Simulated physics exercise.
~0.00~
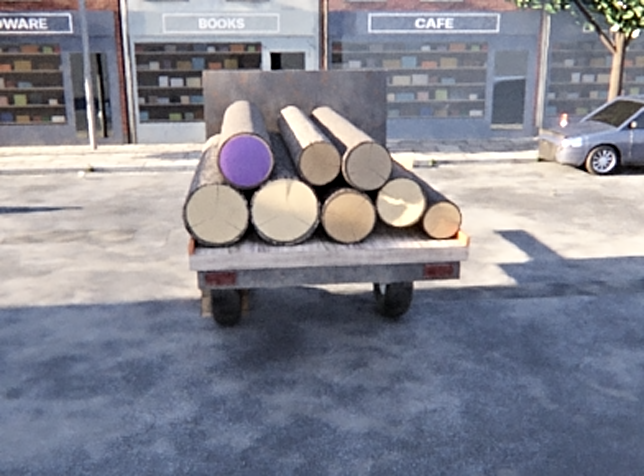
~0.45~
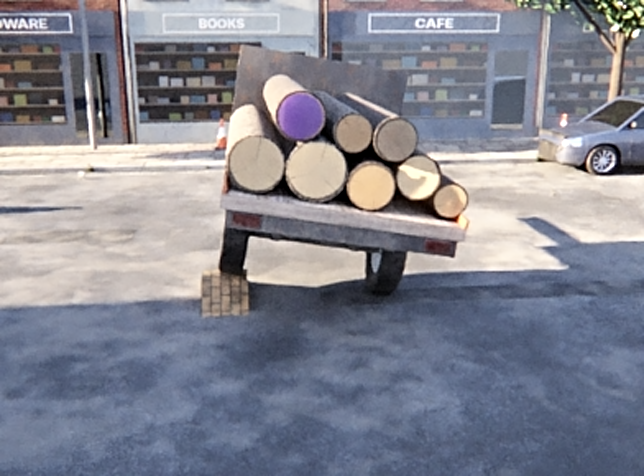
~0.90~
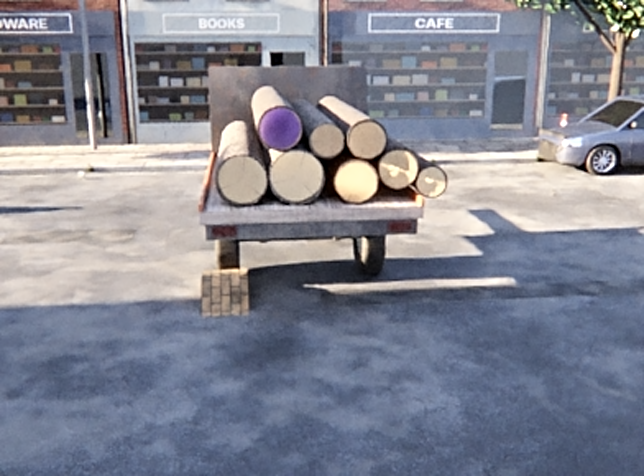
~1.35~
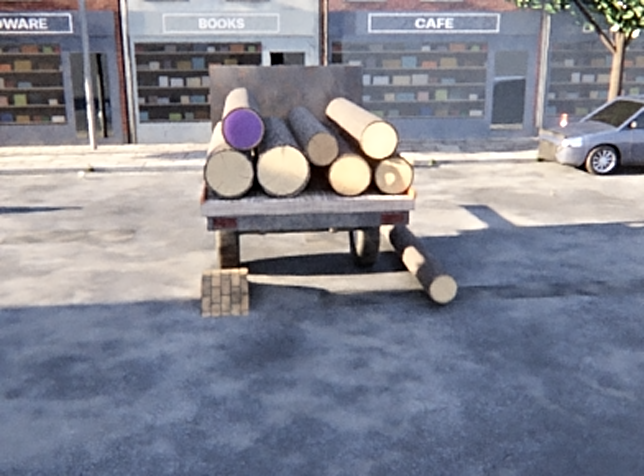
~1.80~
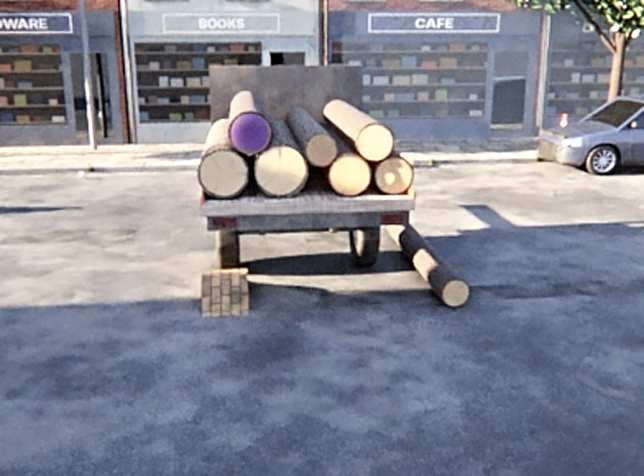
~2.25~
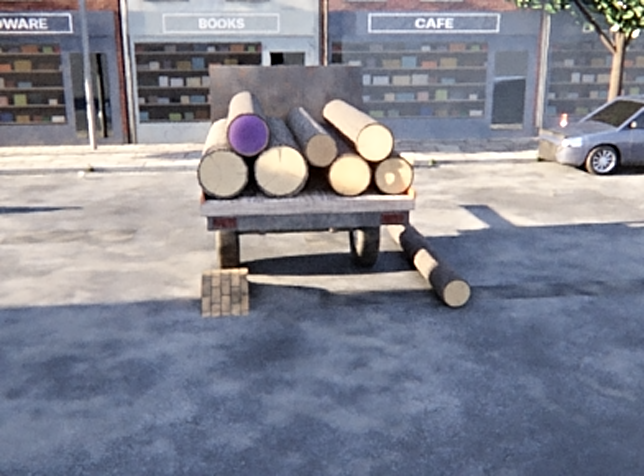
A trailer of logs tilts over a block and levels, dropping one log off the right.
